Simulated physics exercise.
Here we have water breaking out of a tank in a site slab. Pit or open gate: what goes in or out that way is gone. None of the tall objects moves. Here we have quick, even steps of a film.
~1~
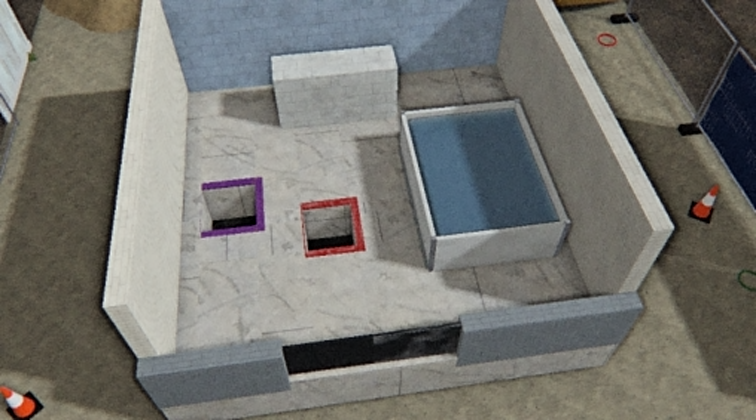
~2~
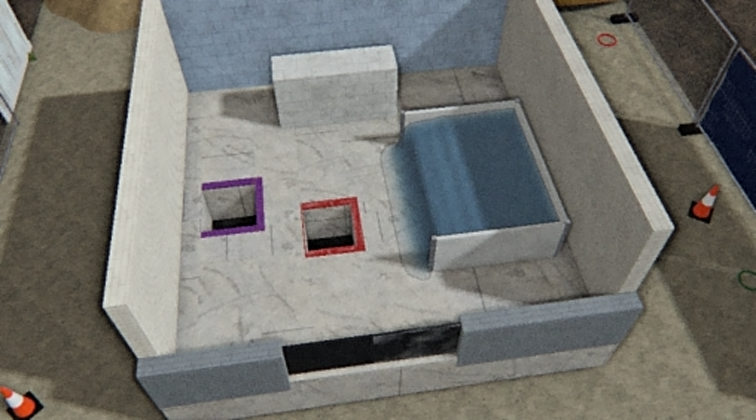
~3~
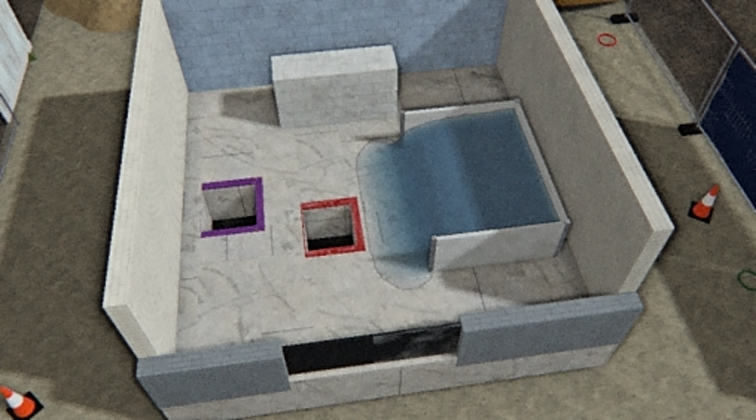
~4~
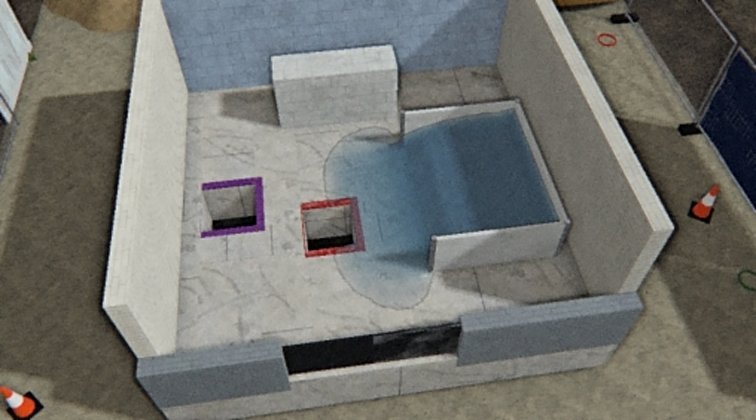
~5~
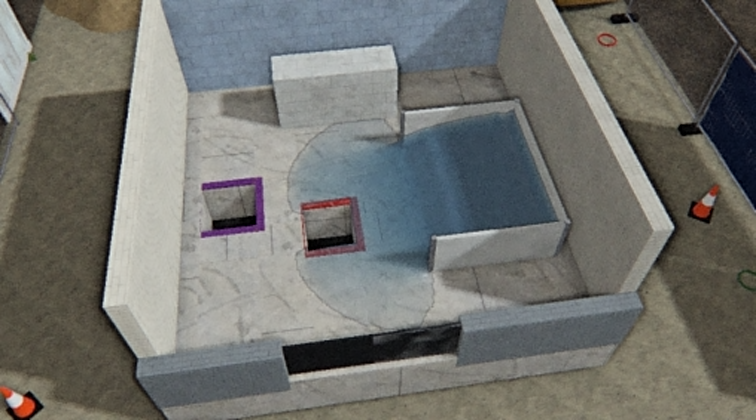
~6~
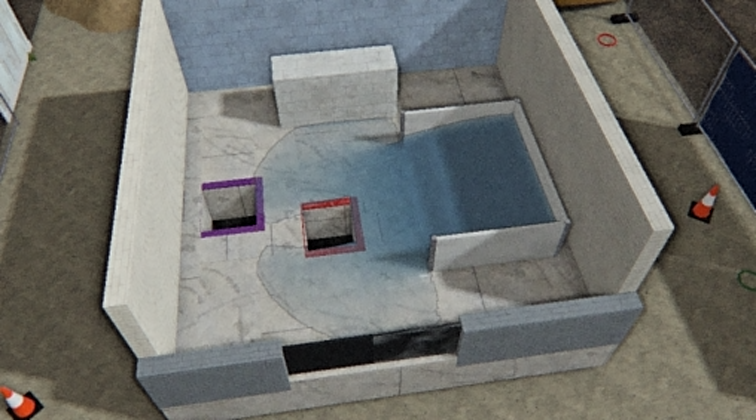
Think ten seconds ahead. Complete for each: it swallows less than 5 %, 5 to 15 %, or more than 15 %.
Completed: The gate swallows less than 5 %; the purple pit swallows more than 15 %; the red pit swallows more than 15 %.
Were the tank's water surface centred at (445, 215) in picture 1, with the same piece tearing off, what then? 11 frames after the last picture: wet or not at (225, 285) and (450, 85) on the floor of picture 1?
Well, the first one would be soaked, and the second one bone-dry.
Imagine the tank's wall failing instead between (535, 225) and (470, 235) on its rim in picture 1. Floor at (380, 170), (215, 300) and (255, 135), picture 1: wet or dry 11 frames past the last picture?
First spot spared, second spot submerged, third spot spared.
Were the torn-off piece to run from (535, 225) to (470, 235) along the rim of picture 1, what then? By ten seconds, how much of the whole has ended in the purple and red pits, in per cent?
Purple 25 %, red 6 %.
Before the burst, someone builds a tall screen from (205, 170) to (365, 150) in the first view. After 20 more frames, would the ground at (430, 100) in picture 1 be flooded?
As far as I can tell, it ends up left untouched.
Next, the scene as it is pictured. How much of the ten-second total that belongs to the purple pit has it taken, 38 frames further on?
Around 80 percent.
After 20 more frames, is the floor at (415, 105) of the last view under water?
Verdict: No water.
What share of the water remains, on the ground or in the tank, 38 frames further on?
That works out to about 44 percent.
A moment on, water covers 55 % of the floor; the gate 0 %, the purple pit 3 %, the red pit 14 %.
Next, water covers 60 % of the floor; the gate 0 %, the purple pit 6 %, the red pit 23 %.
Then, water covers 70 % of the floor; the gate 0 %, the purple pit 12 %, the red pit 29 %.
Later, water covers 85 % of the floor; the gate 0 %, the purple pit 22 %, the red pit 34 %.
In the end, water covers 100 % of the floor; the gate 0 %, the purple pit 28 %, the red pit 39 %.
